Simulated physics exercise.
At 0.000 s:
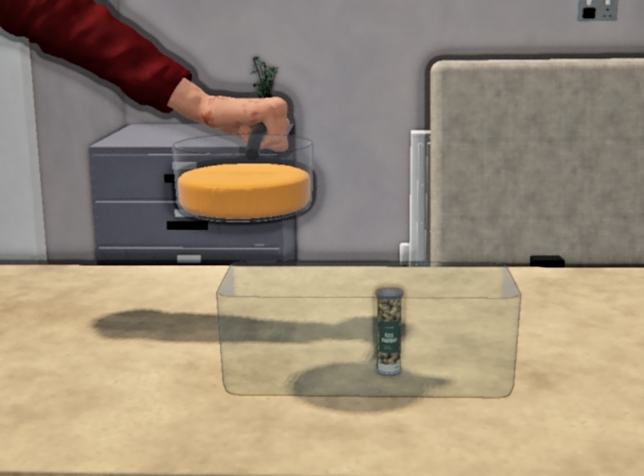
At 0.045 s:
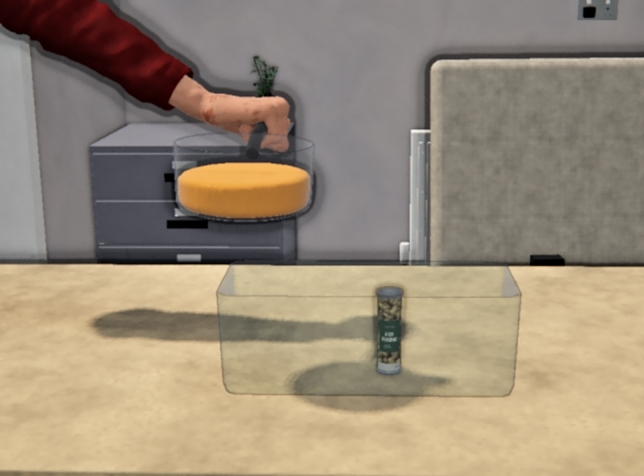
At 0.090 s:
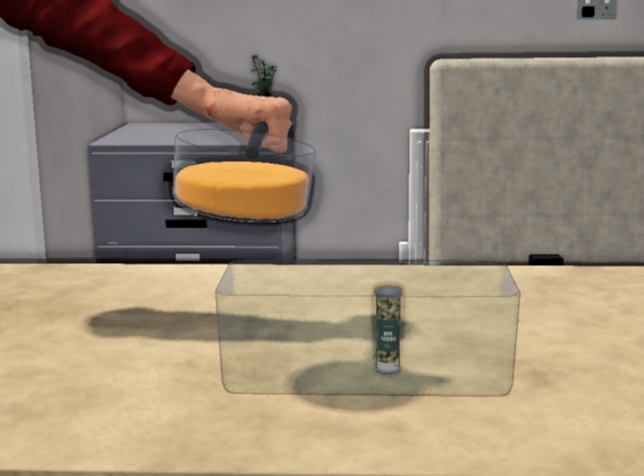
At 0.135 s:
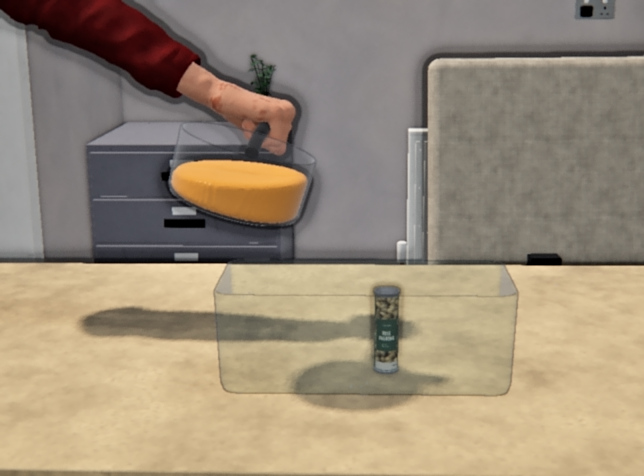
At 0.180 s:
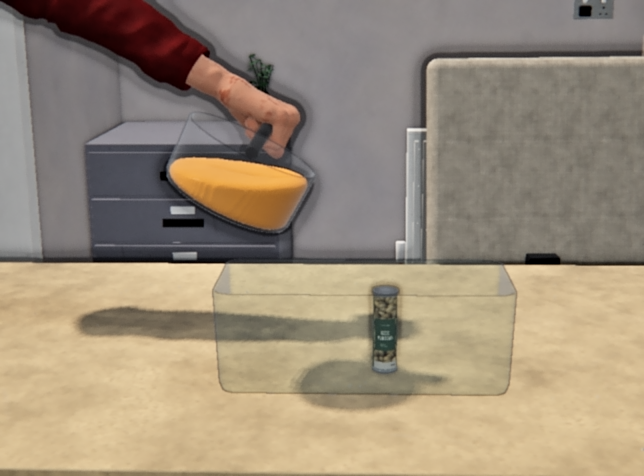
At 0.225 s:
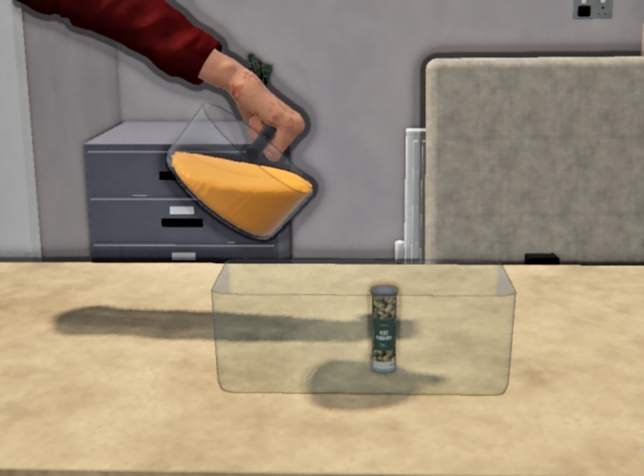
A hand in a dark red sleeve holds a clear saucepan of orange juice at upper left, seen from the side across a pale tabletop in a grey room with drawers and a beige panel behind. Below and to the right stands a long, clear, empty basin with a small, closed, green-labelled tin inside. The hand steadily tilts the saucepan rightward, slowly then faster, while the view shifts very slightly.
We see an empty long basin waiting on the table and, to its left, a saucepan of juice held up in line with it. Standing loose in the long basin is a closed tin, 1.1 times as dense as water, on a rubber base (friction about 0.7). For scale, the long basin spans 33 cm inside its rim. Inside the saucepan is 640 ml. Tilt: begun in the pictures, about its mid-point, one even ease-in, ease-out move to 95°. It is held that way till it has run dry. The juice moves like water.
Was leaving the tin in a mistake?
It is left on its base.
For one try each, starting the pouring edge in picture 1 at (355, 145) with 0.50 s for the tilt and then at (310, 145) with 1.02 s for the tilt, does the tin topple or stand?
Try 1: Tipped over; try 2: Still standing.
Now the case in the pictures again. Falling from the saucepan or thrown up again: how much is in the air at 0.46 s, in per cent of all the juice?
Close to 40 per cent, I'd say.
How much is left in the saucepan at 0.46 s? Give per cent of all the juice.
Still held: Roughly 28 % of the total.
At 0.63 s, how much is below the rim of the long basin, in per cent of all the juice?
Some 84 percent of the total.
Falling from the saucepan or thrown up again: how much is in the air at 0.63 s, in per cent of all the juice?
It comes to some 5 percent of the total.
By 0.46 s the tilt is 93° and 27 per cent is still to pour; the tin stands where it began.
By 0.63 s the tilt is 95° and 12 per cent is still to pour; the tin stands where it began.
By 0.81 s the tilt is 95° and 4 per cent is still to pour; the tin stands where it began.
By 1.00 s the tilt is 95° and 1 per cent is still to pour; the tin stands where it began.
At rest the tin stands where it began.
